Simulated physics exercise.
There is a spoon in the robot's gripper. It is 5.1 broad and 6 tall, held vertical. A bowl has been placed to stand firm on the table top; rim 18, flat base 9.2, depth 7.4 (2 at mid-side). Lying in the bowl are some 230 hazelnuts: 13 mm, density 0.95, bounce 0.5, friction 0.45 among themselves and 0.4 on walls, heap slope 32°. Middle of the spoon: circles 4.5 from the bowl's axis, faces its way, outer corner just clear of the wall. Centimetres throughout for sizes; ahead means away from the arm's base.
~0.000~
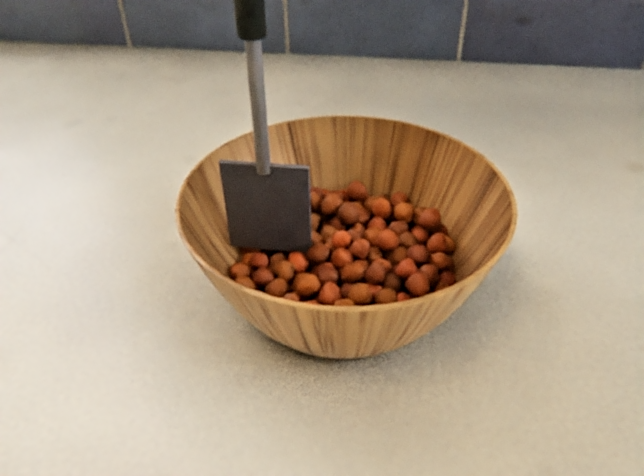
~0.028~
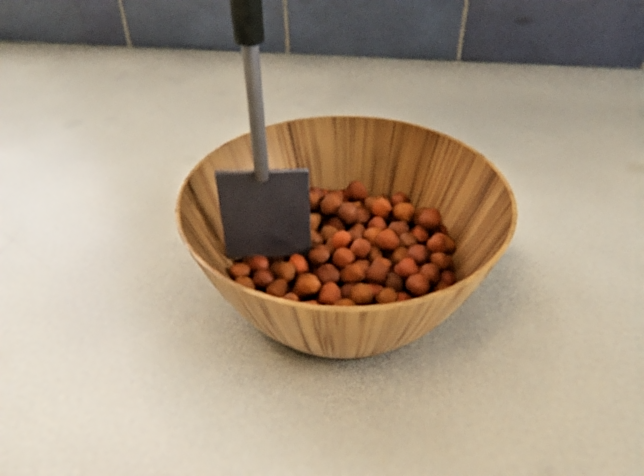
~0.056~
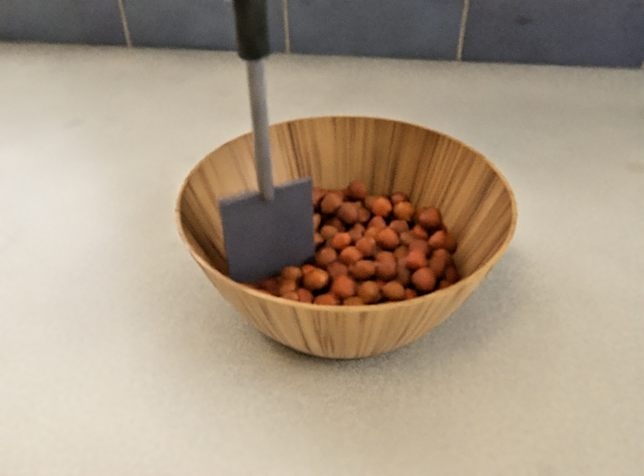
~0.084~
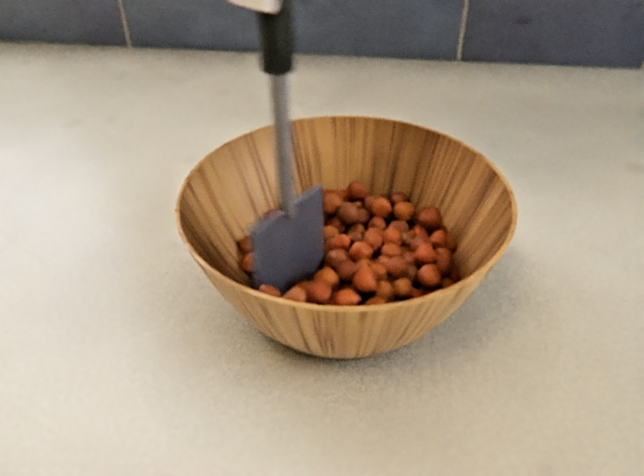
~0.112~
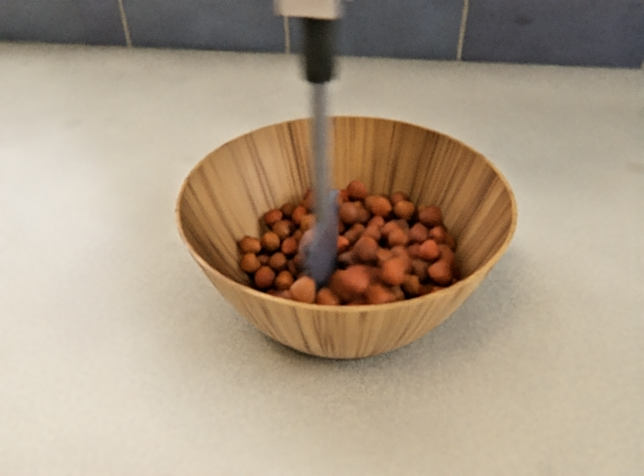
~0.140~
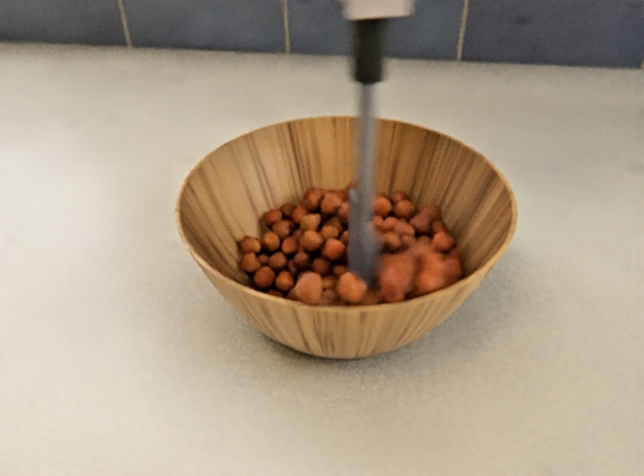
At first a dark, flat spatula-like tool stands upright at the left side of a striped wooden bowl of reddish-brown nuts. It shifts slightly, then sweeps along the near side toward the right, turning edge-on as it pushes nuts rightward and leaves others spread behind it.
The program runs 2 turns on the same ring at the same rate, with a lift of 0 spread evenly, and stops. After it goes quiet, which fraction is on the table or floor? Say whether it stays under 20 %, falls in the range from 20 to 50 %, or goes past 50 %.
The share falls from 20 to 50 %.
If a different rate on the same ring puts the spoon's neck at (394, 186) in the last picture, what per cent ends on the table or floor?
About 40 %.
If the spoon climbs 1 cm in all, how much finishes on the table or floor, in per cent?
Roughly 30 per cent.
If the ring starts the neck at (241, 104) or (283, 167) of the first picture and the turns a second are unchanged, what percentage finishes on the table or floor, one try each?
About 0 and 25 per cent.
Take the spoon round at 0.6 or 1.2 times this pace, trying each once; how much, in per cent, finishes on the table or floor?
Roughly 10 and 35 per cent.
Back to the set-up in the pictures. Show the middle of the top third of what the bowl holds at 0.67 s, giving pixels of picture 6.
It is centred roughly at (391, 197).
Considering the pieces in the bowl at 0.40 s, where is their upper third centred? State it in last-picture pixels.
Around pixel (236, 211).
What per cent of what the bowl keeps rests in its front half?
About 55 per cent.
After 0.40 s, 346° round, highest piece 11 above the table; 188 in the bowl, 24 on the table or floor, 14 in flight or on the tool.
After 0.67 s, 223° round, highest piece 9 above the table; 162 in the bowl, 57 on the table or floor, 7 in flight or on the tool.
After 1.00 s, 0° round, highest piece 8 above the table; 149 in the bowl, 75 on the table or floor, 2 in flight or on the tool.
After 1.70 s, 0° round, highest piece 5 above the table; 149 in the bowl, 77 on the table or floor.
In the end, 149 in the bowl, 77 on the table or floor. That is 34 % on the table or floor.
